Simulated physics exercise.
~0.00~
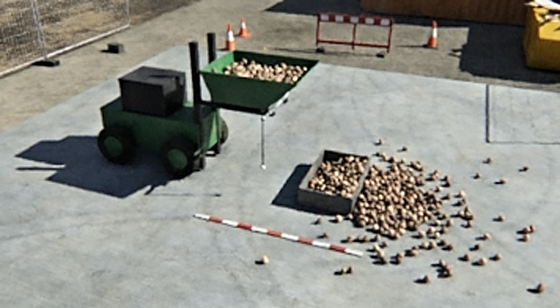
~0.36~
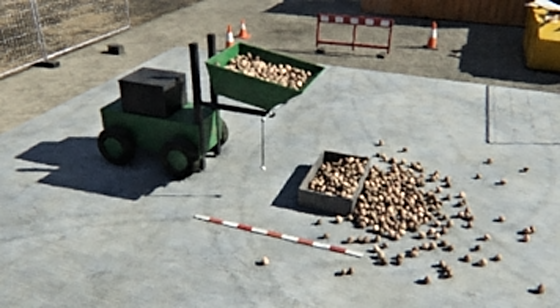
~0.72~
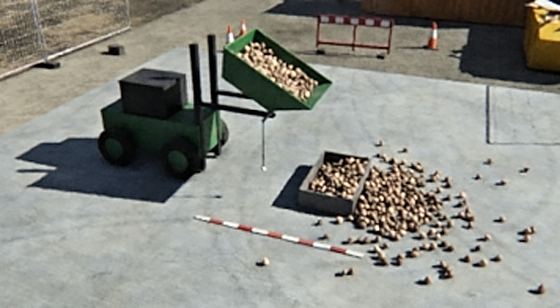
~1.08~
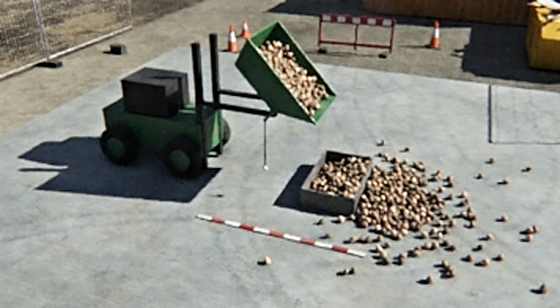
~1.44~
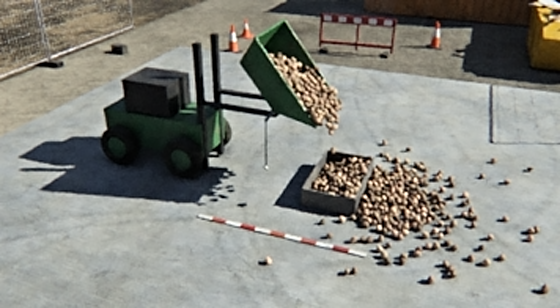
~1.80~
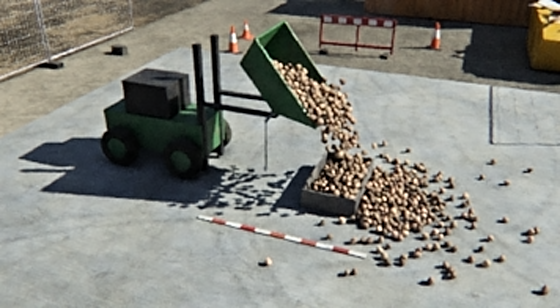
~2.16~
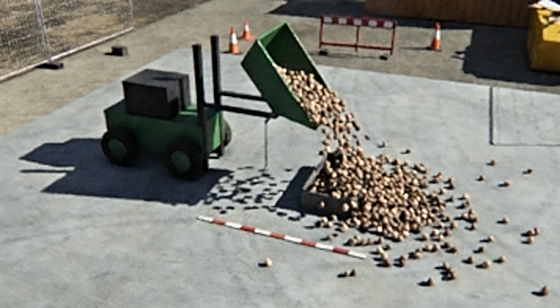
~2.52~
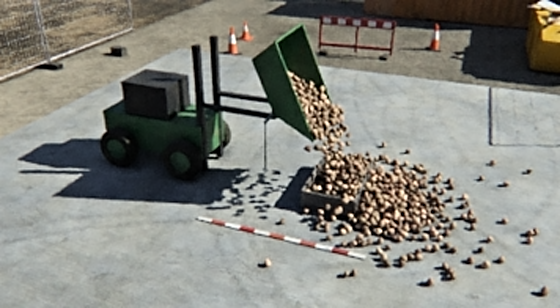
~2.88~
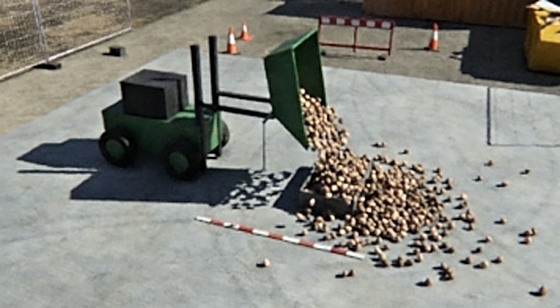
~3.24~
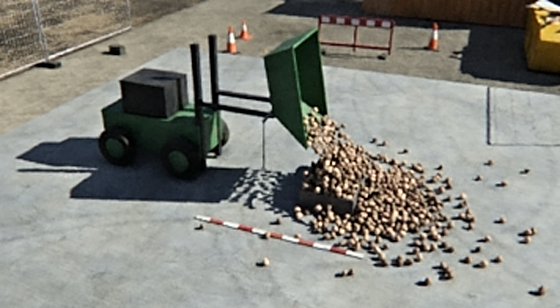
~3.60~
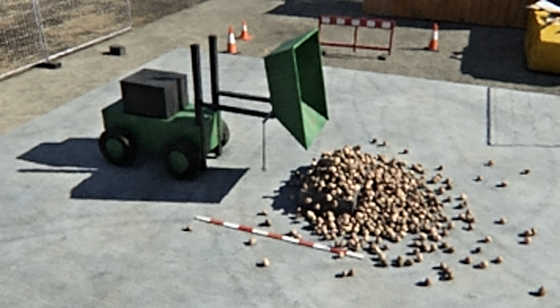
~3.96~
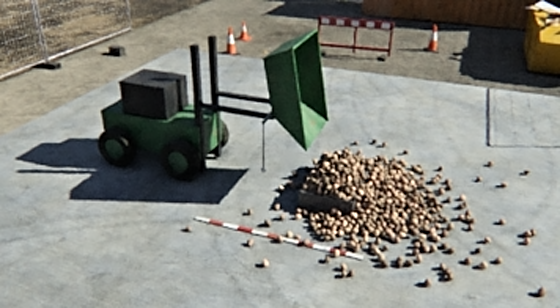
Green forklift tipping its raised skip in stages, pouring brownish stones over a small bin until the skip hangs empty above the heap.
